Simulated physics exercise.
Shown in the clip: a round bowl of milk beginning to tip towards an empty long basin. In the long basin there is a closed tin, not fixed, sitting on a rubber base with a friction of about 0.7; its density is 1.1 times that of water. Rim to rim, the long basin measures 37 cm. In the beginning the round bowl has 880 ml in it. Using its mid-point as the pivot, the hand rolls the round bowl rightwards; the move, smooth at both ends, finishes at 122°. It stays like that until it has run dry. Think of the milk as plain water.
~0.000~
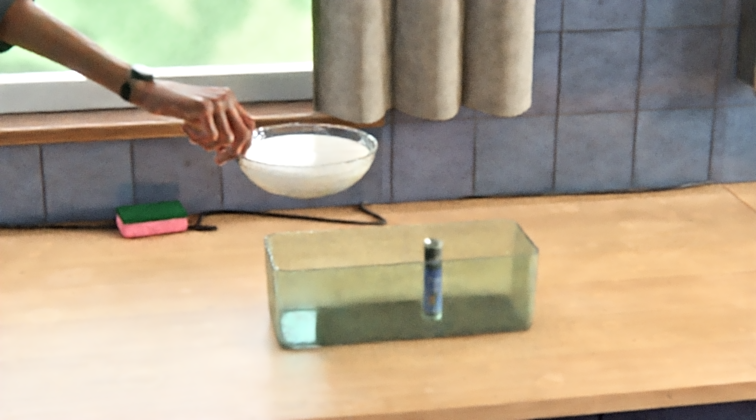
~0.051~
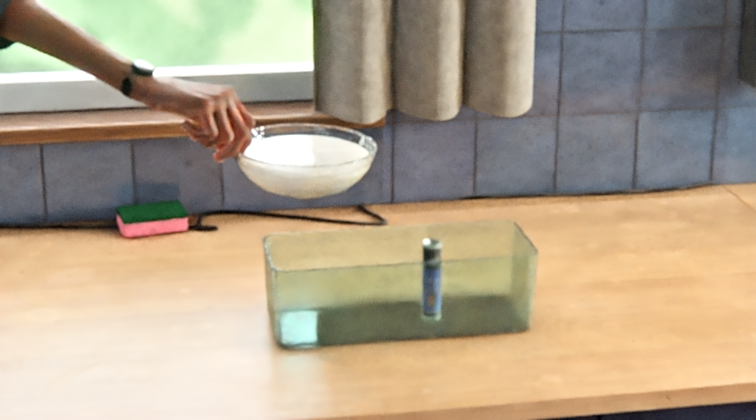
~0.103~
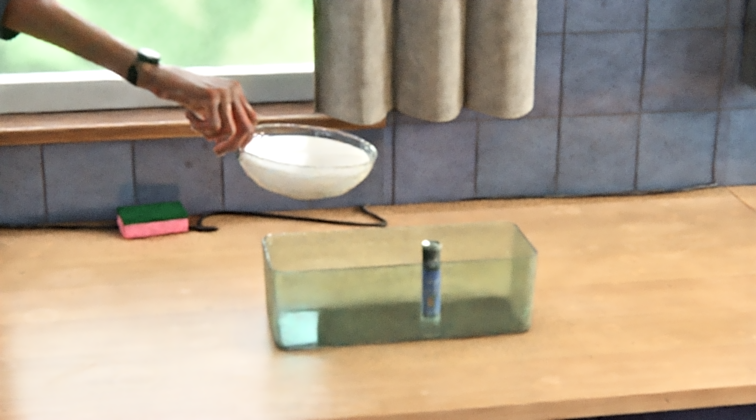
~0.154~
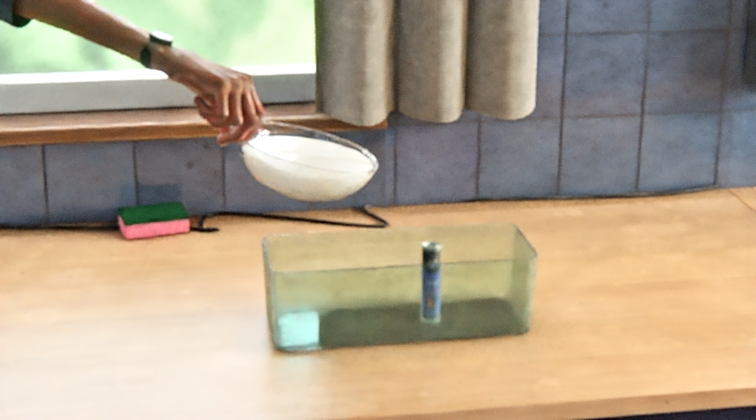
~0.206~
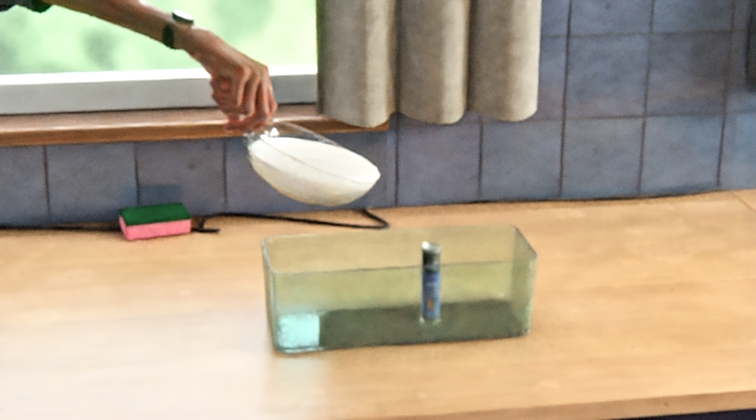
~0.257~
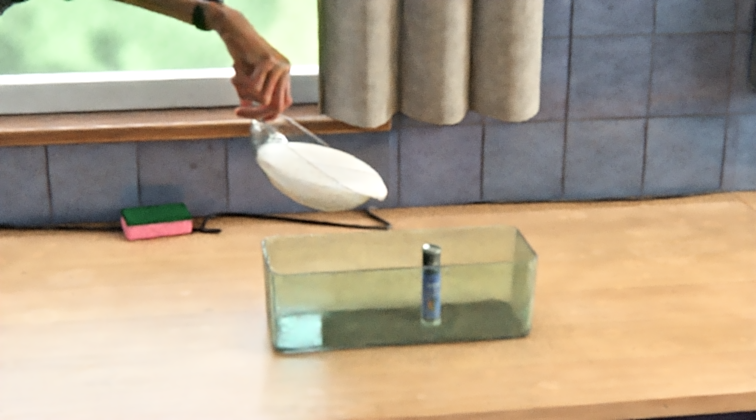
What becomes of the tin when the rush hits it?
The tin is knocked down.
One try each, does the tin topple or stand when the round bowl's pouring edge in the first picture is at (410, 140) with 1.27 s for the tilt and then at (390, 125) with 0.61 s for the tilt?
In the first try it remains standing; in the second it comes down.
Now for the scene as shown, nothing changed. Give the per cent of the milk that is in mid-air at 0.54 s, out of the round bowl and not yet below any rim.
Around 3 in a hundred.
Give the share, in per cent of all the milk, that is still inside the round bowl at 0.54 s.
At that time about 0 in a hundred parts are still held.
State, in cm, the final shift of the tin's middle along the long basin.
Around 4.0 cm.
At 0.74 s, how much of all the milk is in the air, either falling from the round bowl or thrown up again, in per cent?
Close to 12 %.
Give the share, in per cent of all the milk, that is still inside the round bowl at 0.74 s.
Close to 0 percent of the total.
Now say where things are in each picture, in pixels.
The first frame shows tilt 0°; pouring edge (375, 142); surface from (237, 156) to (370, 149); the long basin's rim runs from (269, 254) to (527, 237); the tin's top is at (433, 246).
The second frame shows tilt 2°; pouring edge (375, 145); surface from (237, 155) to (369, 151).
The third frame shows tilt 7°; pouring edge (375, 151); surface from (238, 152) to (369, 155).
The fourth frame shows tilt 14°; pouring edge (376, 162); surface from (240, 149) to (372, 160).
The fifth frame shows tilt 25°; pouring edge (374, 176); surface from (247, 148) to (365, 166); 3 per cent is over the edge.
The sixth frame shows tilt 37°; pouring edge (370, 191); surface from (255, 151) to (350, 170); 13 per cent is over the edge.
By 0.54 s the tilt is 108° and 0 per cent is still to pour; the tin leans 9°.
By 0.74 s the tilt is 122° and 0 per cent is still to pour; the tin leans 4°.
By 0.96 s the tilt is 122° and 0 per cent is still to pour; the tin lies on its side.
By 1.19 s the tilt is 122° and 0 per cent is still to pour; the tin lies on its side.
At rest the tin lies on its side.
